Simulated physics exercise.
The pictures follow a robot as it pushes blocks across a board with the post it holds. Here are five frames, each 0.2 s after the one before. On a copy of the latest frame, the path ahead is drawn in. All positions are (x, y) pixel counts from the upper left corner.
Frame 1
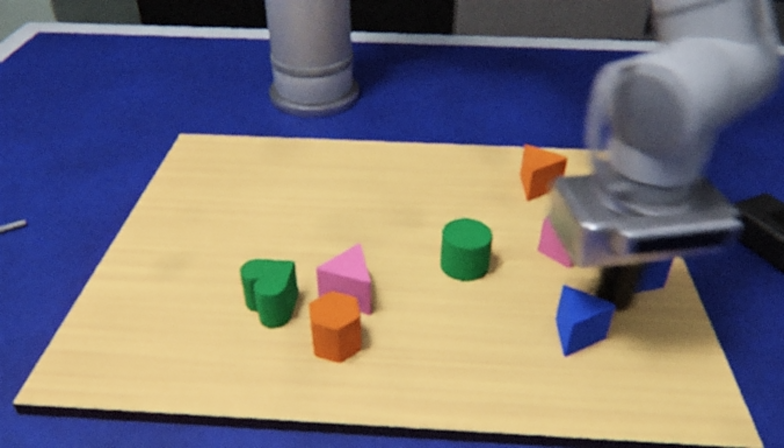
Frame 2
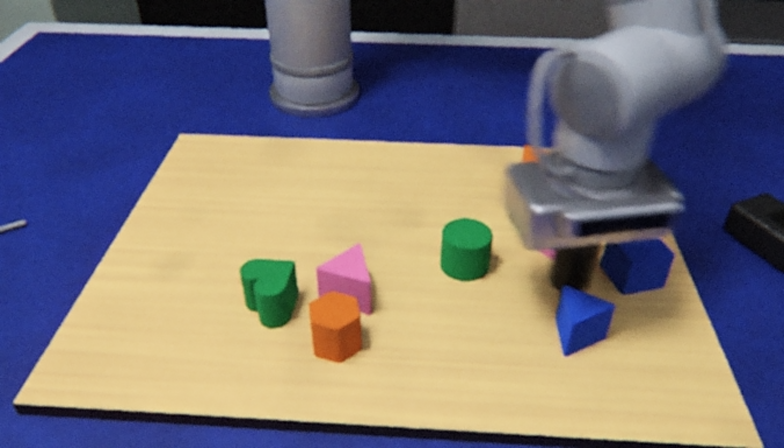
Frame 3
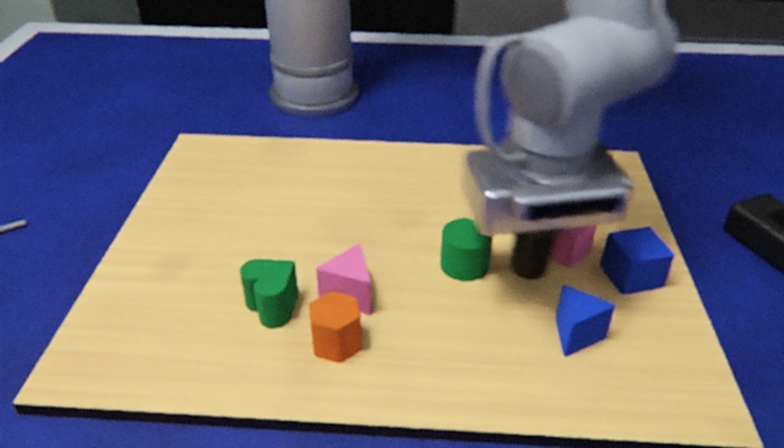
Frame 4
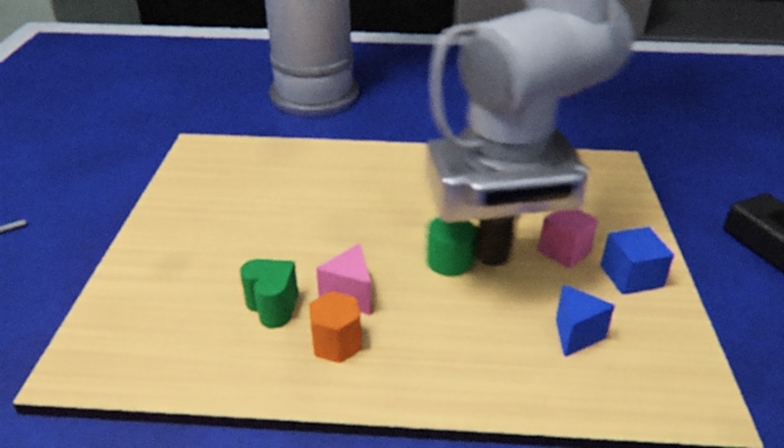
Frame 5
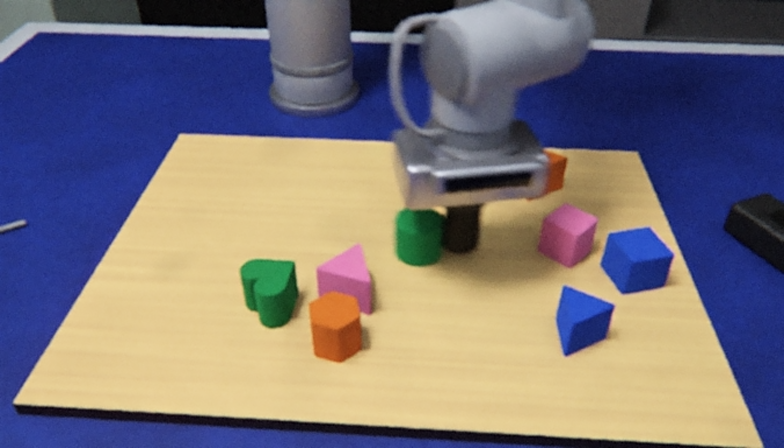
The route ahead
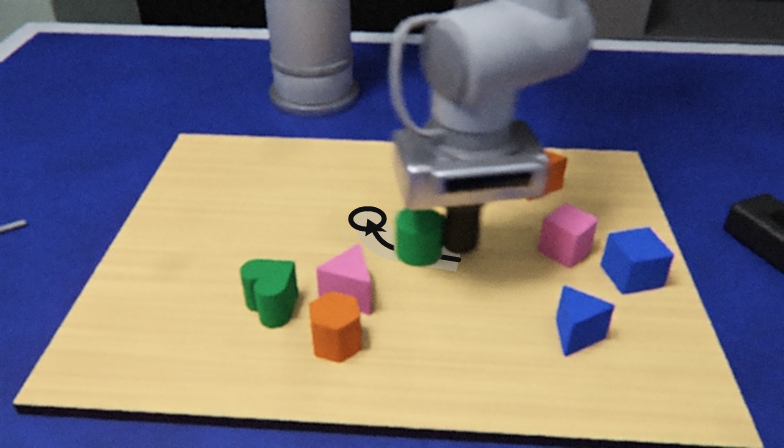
A robot arm moves left across the board and pushes the green cylinder slightly left.
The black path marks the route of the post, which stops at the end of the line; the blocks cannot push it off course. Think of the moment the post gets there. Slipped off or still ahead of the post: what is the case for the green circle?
It comes off the post's front.
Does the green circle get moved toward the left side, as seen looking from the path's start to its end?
Yes, I think so.
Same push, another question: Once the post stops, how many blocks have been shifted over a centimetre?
Count: 1.
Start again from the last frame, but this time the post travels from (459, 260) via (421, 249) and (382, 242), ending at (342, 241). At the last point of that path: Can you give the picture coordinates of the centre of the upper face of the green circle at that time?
My prediction: (302, 200).
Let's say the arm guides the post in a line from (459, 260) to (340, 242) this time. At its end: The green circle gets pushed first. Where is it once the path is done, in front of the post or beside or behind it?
I expect it to be in front.
Drawn move, from (459, 260) through (418, 253) and (382, 241) to (367, 219).
On the path given first. One third of the way, post at (418, 238); green circle at (378, 211).
Two thirds of the way, post at (382, 226); green circle at (342, 201).
At the end, post at (367, 204); pink three-sided block still; green circle at (327, 194).
